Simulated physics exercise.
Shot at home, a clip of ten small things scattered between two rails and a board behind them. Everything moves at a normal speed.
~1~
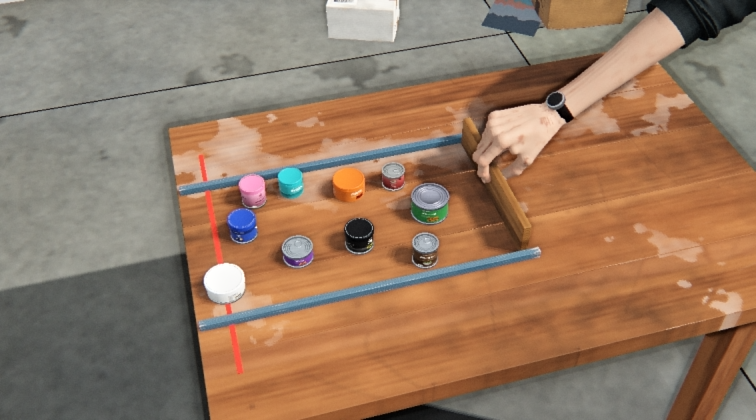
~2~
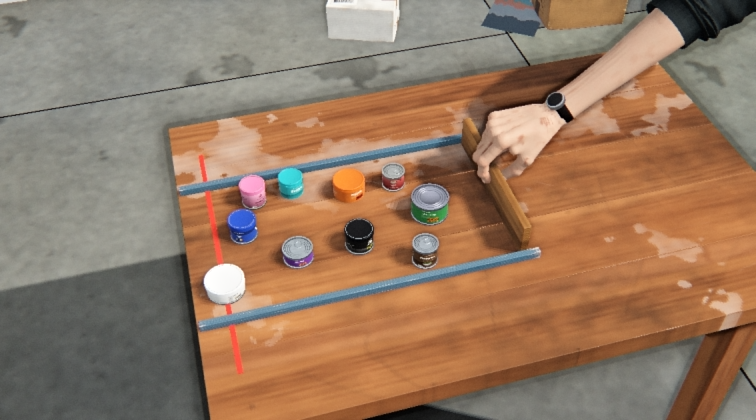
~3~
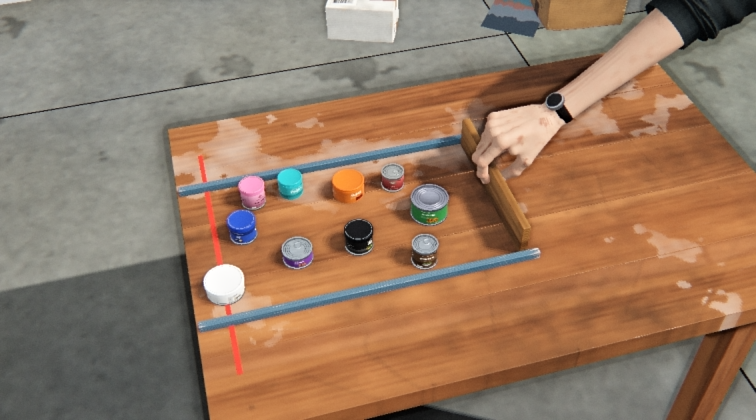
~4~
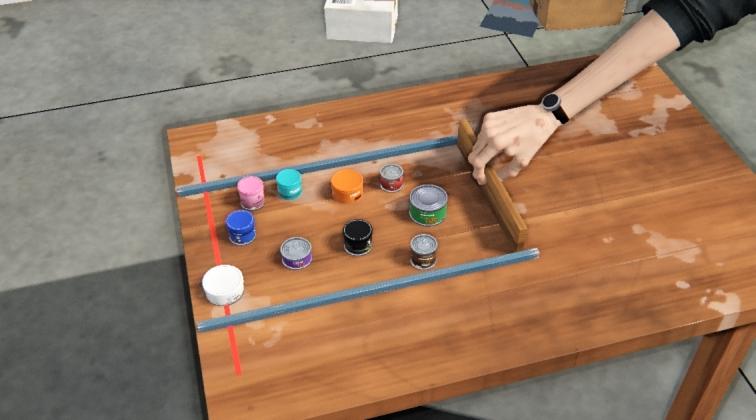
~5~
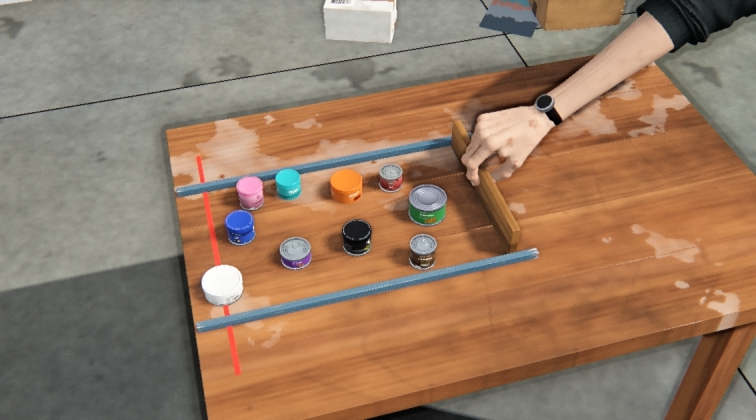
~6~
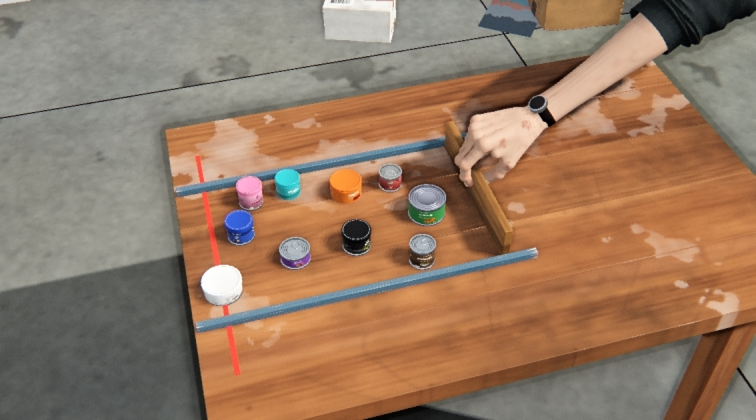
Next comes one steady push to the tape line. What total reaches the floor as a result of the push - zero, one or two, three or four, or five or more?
The total on the floor is five or more.
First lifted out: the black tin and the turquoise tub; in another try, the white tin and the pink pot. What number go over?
The number is 3 for the first case and 3 for the second.
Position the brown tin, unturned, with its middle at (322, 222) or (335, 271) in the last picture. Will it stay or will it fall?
In turn it goes down, then holds its place.
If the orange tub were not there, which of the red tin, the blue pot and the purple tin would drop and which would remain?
Red tin still up; blue pot down; purple tin down.
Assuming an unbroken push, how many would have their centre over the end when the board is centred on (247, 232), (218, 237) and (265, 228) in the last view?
It would be 0, 5 and 0.
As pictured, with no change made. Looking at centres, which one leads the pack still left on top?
That is the green pot.
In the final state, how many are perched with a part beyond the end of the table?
Answer: 1.
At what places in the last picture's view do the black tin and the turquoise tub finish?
Approximately (204, 273) for one, approximately (193, 198) for the other.
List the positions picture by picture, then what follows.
In the first frame, white tin (225, 284); blue pot (243, 226); pink pot (253, 192); board (493, 182); tape (218, 250).
In the second frame, blue pot (243, 227); black tin (359, 237).
In the third frame, pink pot (253, 193); purple tin (298, 253).
In the fourth frame, white tin (224, 285); turquoise tub (289, 185).
In the fifth frame, blue pot (241, 228); brown tin (423, 252).
In the sixth frame, white tin (222, 286); blue pot (240, 228); pink pot (250, 194); board (476, 185); tape (215, 252).
A little later, none off yet; white tin at rest near (222, 286); blue pot at rest near (240, 228); pink pot at rest near (250, 194).
Next, none off yet; white tin moving near (217, 290); blue pot shifted about its own width near (210, 239); pink pot shifted about its own width near (216, 196).
When it is over, the number that fall off is five or more; down, orange tub, purple tin, pink pot, blue pot and white tin.
